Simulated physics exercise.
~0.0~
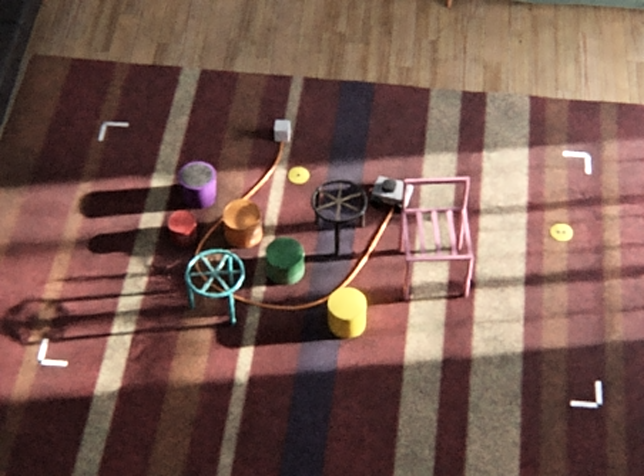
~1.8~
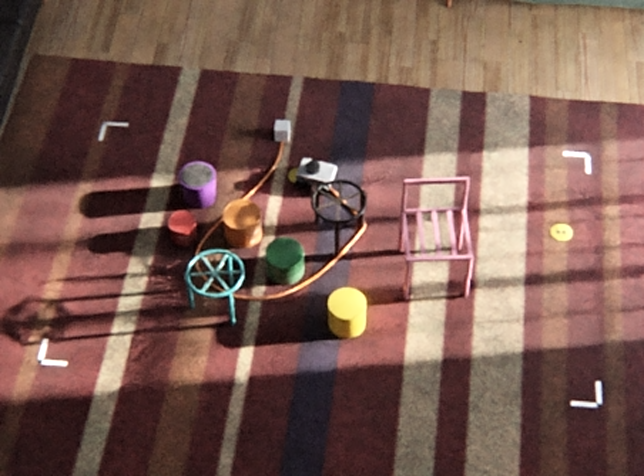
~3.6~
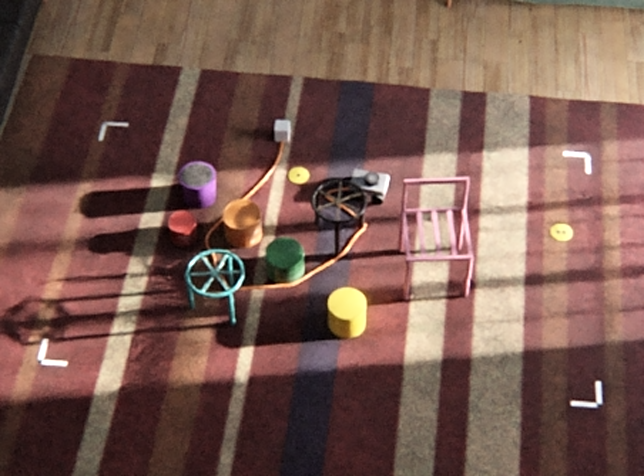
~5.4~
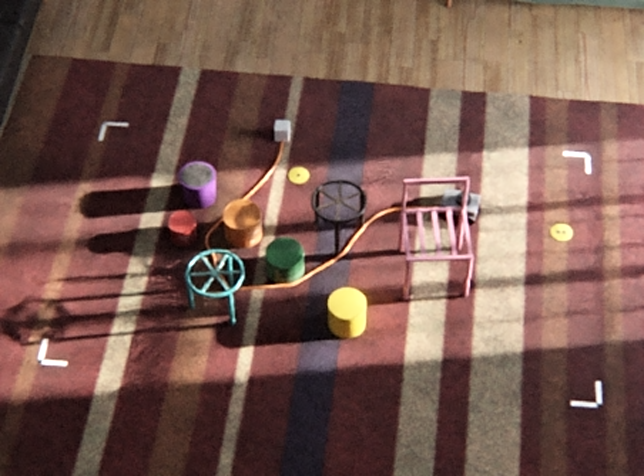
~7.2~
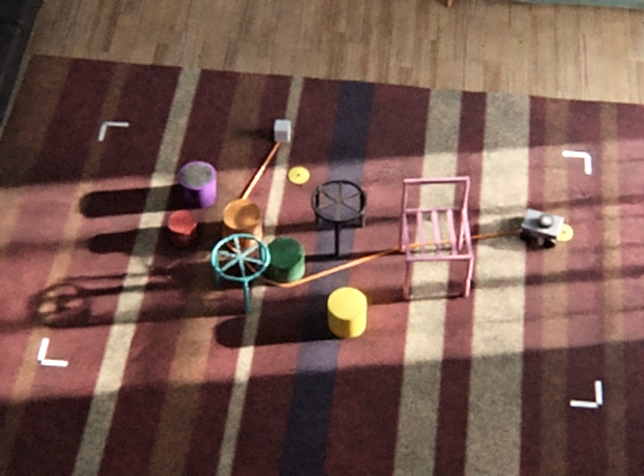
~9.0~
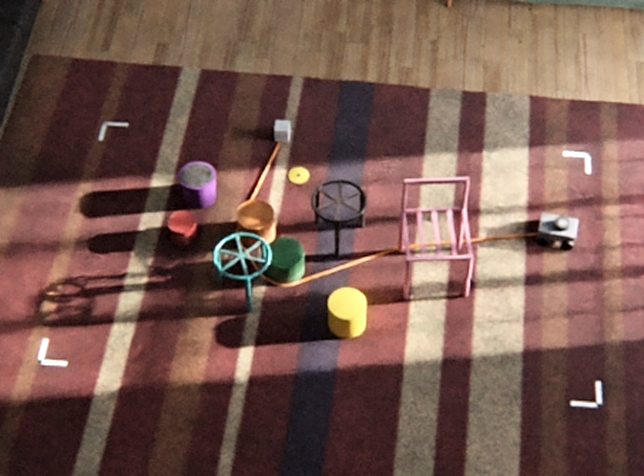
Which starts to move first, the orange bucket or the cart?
The cart starts to move first, and the orange bucket only shifts near the end, after the cart has driven across to the right.
